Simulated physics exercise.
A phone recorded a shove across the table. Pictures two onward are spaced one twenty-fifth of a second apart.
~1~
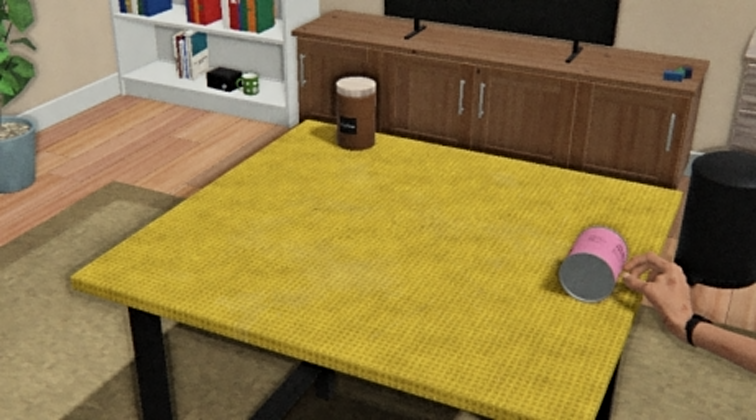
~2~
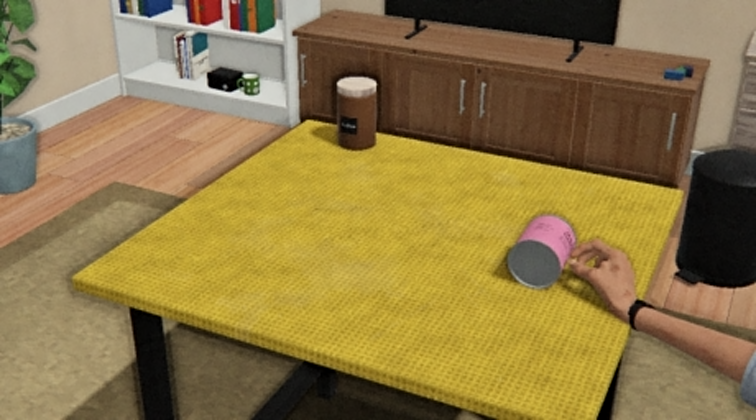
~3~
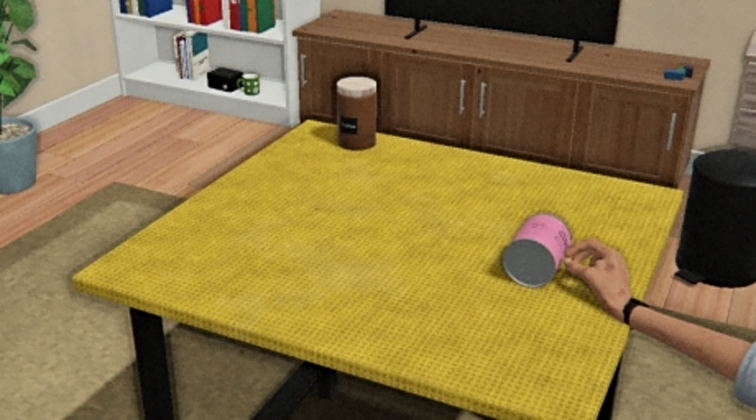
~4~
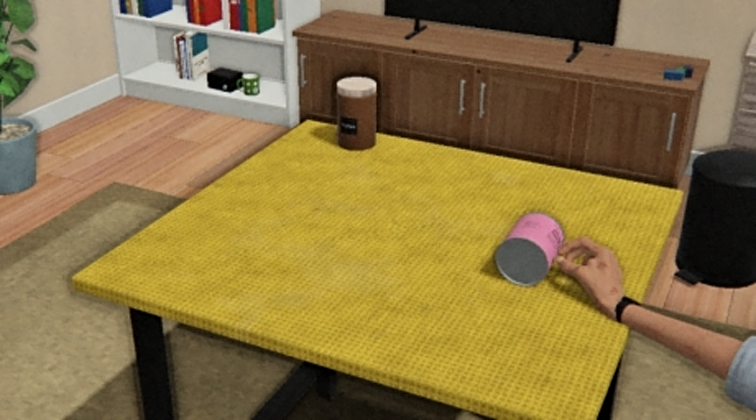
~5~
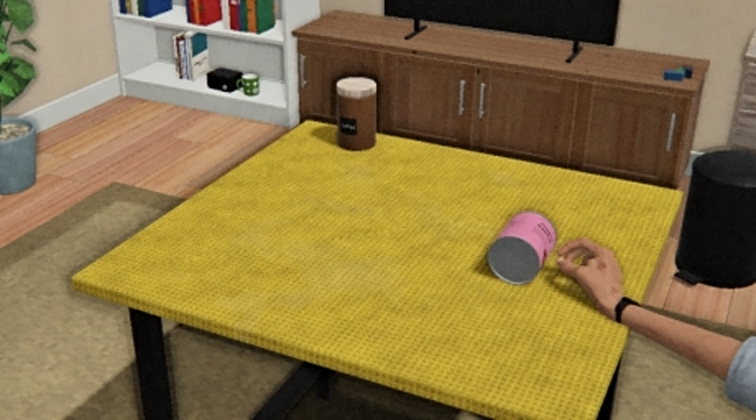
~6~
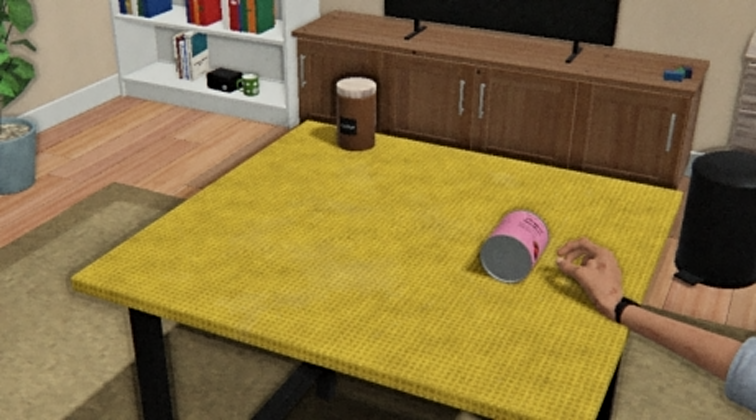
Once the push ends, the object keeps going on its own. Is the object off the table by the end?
The table keeps hold of it.
Then, 0.20 s later than the last frame, pink tin moved about its own width near (483, 239).
Then, 0.50 s later than the last frame, pink tin moved well along near (445, 230).
Then, 0.80 s later than the last frame, pink tin moved well along near (420, 224).
When it is over, moved from the start, pink tin. End places, in pixels of the last picture, pink tin near (407, 221).
